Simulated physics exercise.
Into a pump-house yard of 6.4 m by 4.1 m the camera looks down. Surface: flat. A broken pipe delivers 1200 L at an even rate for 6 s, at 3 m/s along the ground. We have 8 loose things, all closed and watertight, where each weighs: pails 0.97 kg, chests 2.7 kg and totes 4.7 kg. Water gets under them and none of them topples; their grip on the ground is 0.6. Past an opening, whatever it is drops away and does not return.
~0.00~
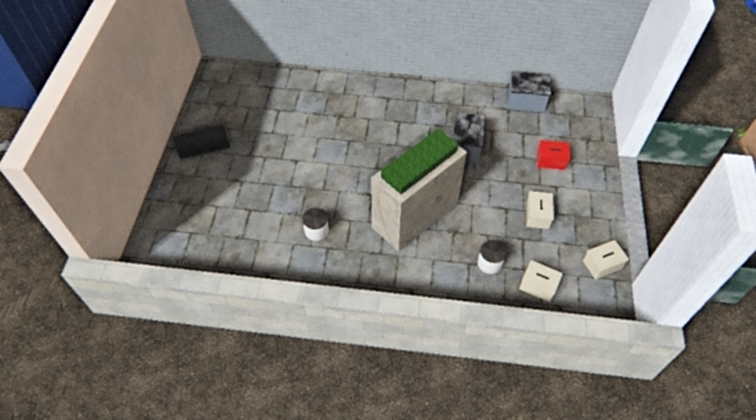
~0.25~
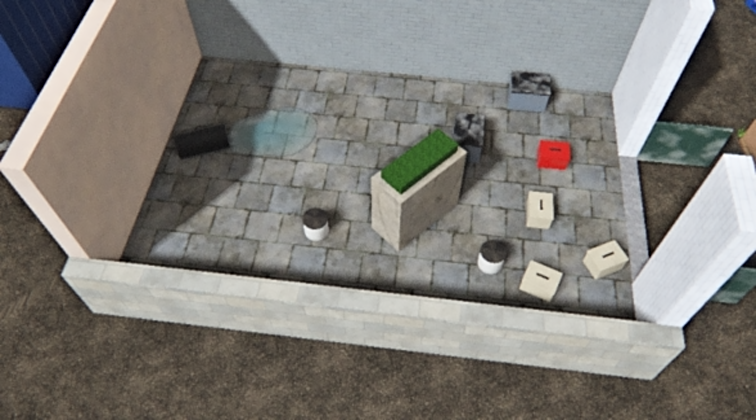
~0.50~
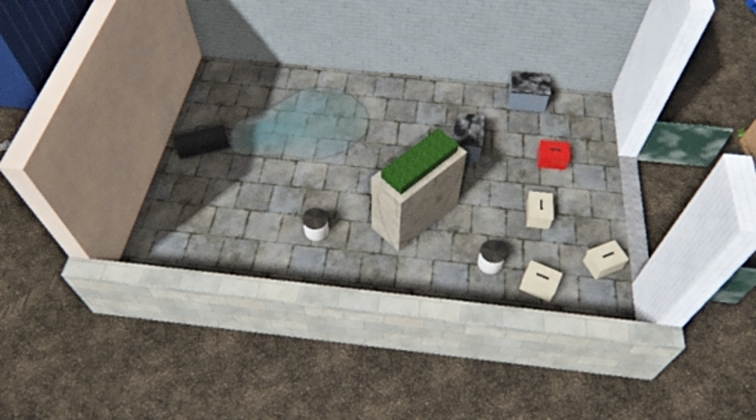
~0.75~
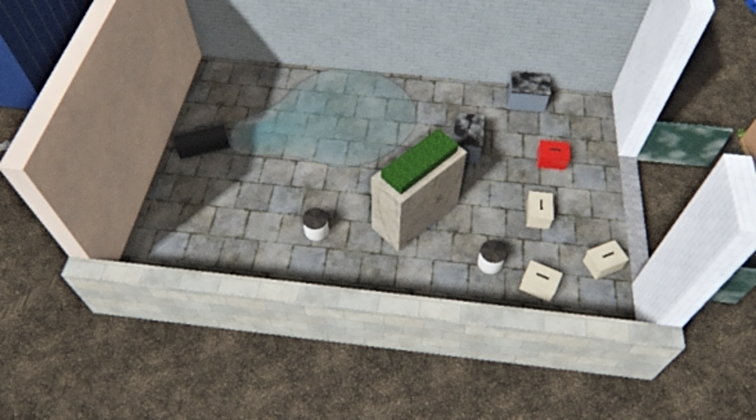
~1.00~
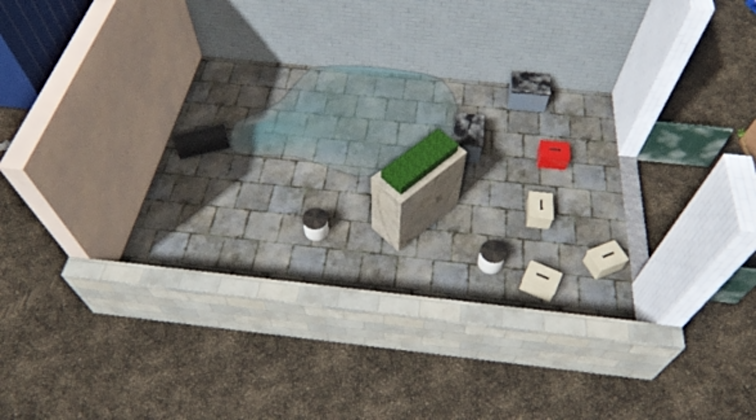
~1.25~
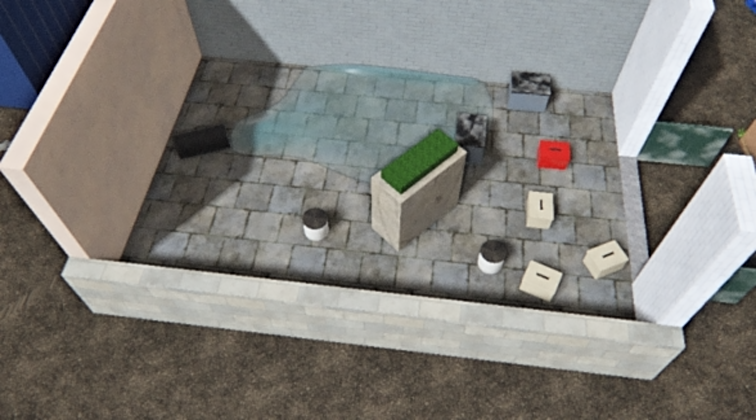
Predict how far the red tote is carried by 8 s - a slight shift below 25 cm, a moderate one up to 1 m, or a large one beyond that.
My guess is it is washed far off.
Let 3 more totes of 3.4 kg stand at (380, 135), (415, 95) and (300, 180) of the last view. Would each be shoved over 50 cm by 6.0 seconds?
Item one beyond the mark, item two beyond the mark, item three within the mark.
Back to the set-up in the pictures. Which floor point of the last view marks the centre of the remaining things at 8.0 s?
At about (459, 276).
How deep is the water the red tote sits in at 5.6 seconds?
The depth there is around 5 cm.
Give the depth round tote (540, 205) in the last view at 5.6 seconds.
Roughly 4 cm.
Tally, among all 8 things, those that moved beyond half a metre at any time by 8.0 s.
I get 7.
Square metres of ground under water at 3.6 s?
Roughly 13 m2 of it is wet.
After 1.8 s the red tote is near (555, 150), 0.0 m from its start, aground; 0 of 8 are out; 1 afloat.
After 3.6 s the red tote is near (592, 162), 0.5 m from its start, afloat; 0 of 8 are out; 3 afloat.
After 5.6 s the red tote is near (627, 260), 1.8 m from its start, afloat; 1 of 8 are out; 2 afloat.
After 8.0 s the red tote is near (577, 305), 2.4 m from its start, afloat; 1 of 8 are out; 5 afloat.
